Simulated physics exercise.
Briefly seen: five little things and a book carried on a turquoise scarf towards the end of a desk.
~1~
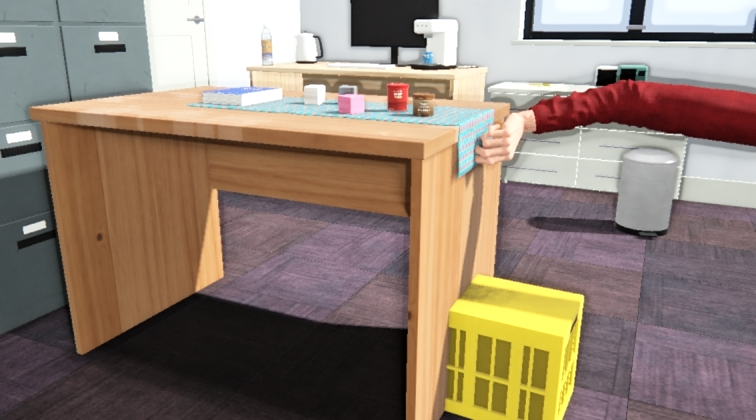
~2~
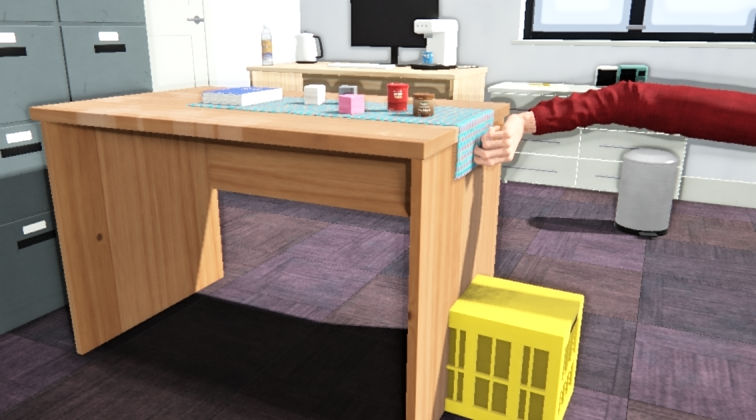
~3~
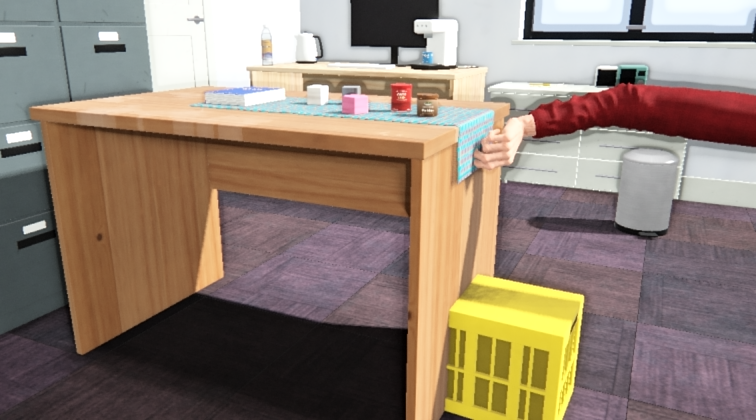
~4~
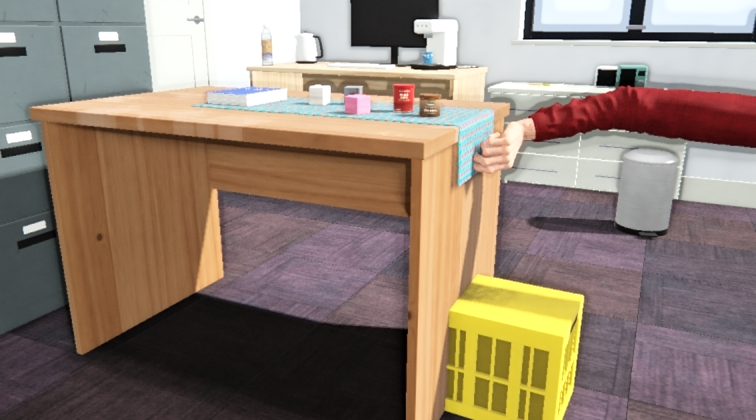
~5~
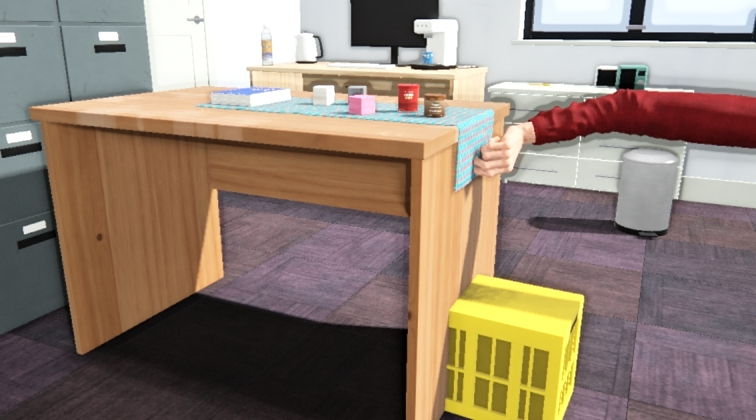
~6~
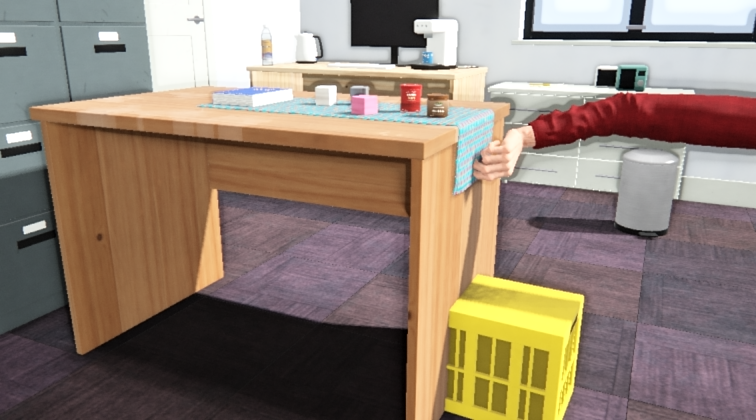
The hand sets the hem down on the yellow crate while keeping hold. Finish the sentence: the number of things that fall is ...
The number of things that fall is three.
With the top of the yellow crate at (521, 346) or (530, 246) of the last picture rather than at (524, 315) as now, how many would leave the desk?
First height: 4; second height: 1.
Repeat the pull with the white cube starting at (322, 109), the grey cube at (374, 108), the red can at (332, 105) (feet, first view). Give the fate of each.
White cube kept, grey cube dropped, red can kept.
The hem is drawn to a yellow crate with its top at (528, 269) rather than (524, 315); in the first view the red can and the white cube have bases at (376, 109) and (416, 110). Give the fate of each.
Observed: Red can remains seated; white cube departs.
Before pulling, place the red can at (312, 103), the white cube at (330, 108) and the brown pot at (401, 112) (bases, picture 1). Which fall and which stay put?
The red can ends up on top, the white cube ends up on top and the brown pot ends up off.
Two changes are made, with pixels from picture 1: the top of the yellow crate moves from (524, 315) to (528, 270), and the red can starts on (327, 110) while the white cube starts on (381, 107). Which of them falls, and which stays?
The red can holds on; the white cube keeps its place on top.
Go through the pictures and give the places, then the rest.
The first picture shows hem (457, 179); brown pot (424, 94); red can (398, 84); pink cube (351, 96); grey cube (348, 86); white cube (314, 86); top of the crate (524, 315).
The second picture shows hem (455, 179); brown pot (424, 94).
The third picture shows hem (458, 184); red can (401, 85).
The fourth picture shows hem (459, 187); pink cube (357, 96); top of the crate (524, 315).
The fifth picture shows hem (456, 191); grey cube (357, 87).
The sixth picture shows hem (453, 195); brown pot (438, 95); red can (411, 85); pink cube (364, 96); grey cube (360, 87); white cube (326, 87).
Early on, hem near (474, 251); brown pot and red can gone.
Midway, hem on the crate; brown pot, red can and pink cube gone.
Finally, hem on the crate; brown pot, red can and pink cube gone. The count of fallen things is three.
